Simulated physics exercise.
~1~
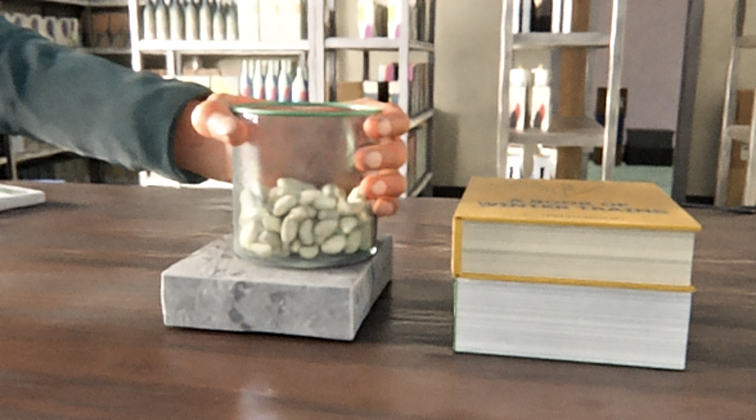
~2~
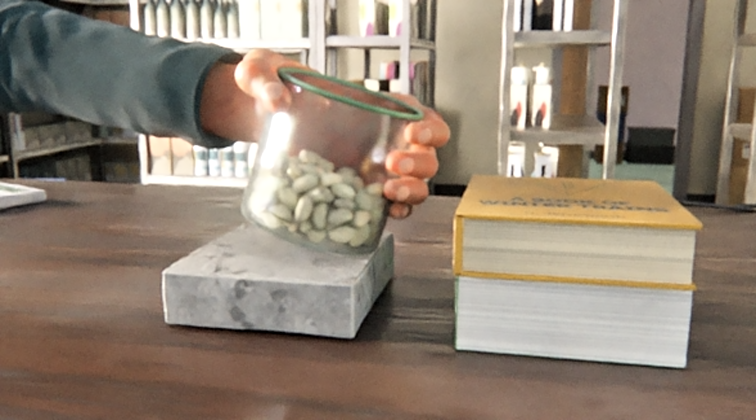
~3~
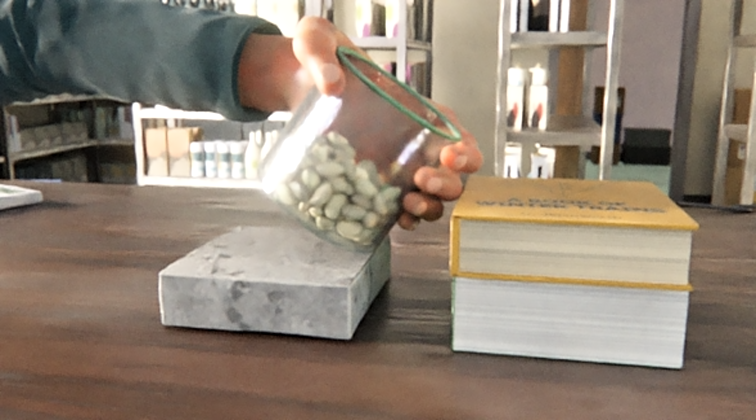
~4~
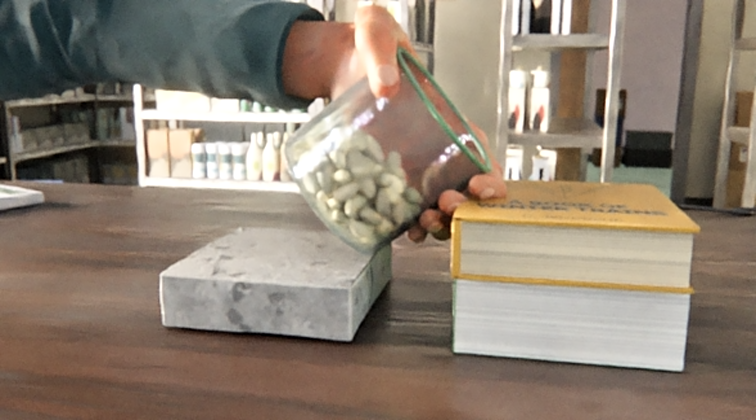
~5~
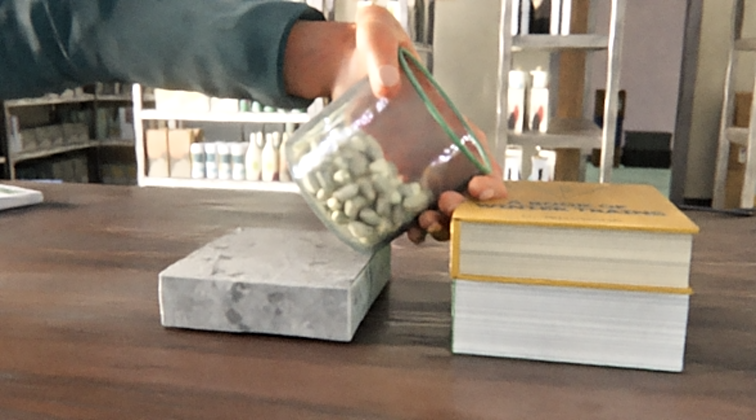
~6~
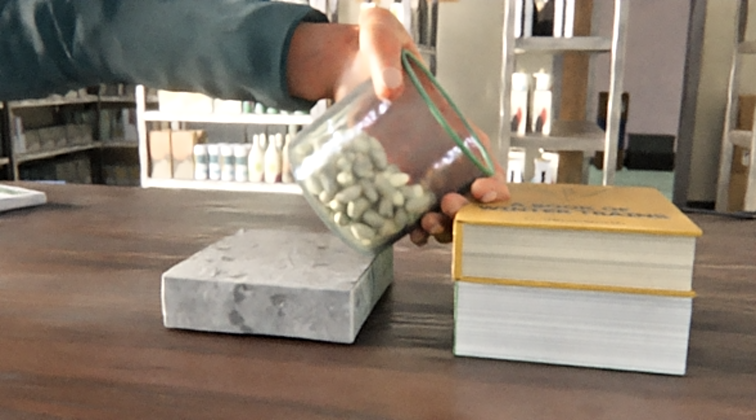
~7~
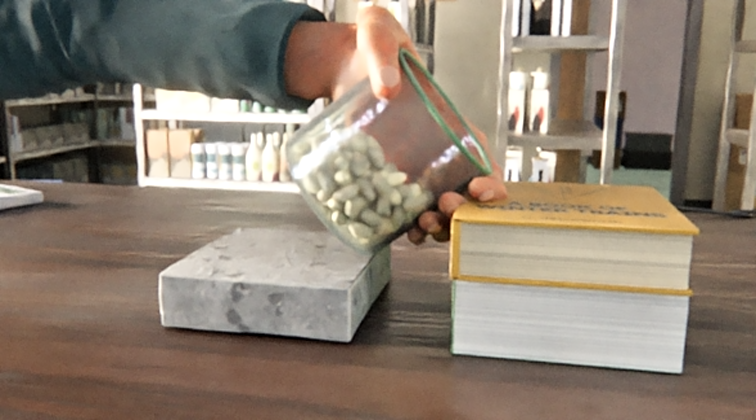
To begin with, a hand in a dark teal sleeve holds a clear, green-rimmed glass partly filled with pale beans upright on a grey slab, left of two stacked books. The hand lifts the glass slightly and starts leaning it to the right. It tips further as it moves towards the books, and the beans shift towards the lower side. The glass then comes to rest against the yellow-covered book on top. There the hand holds it steady, steeply tilted, with all the beans still inside.
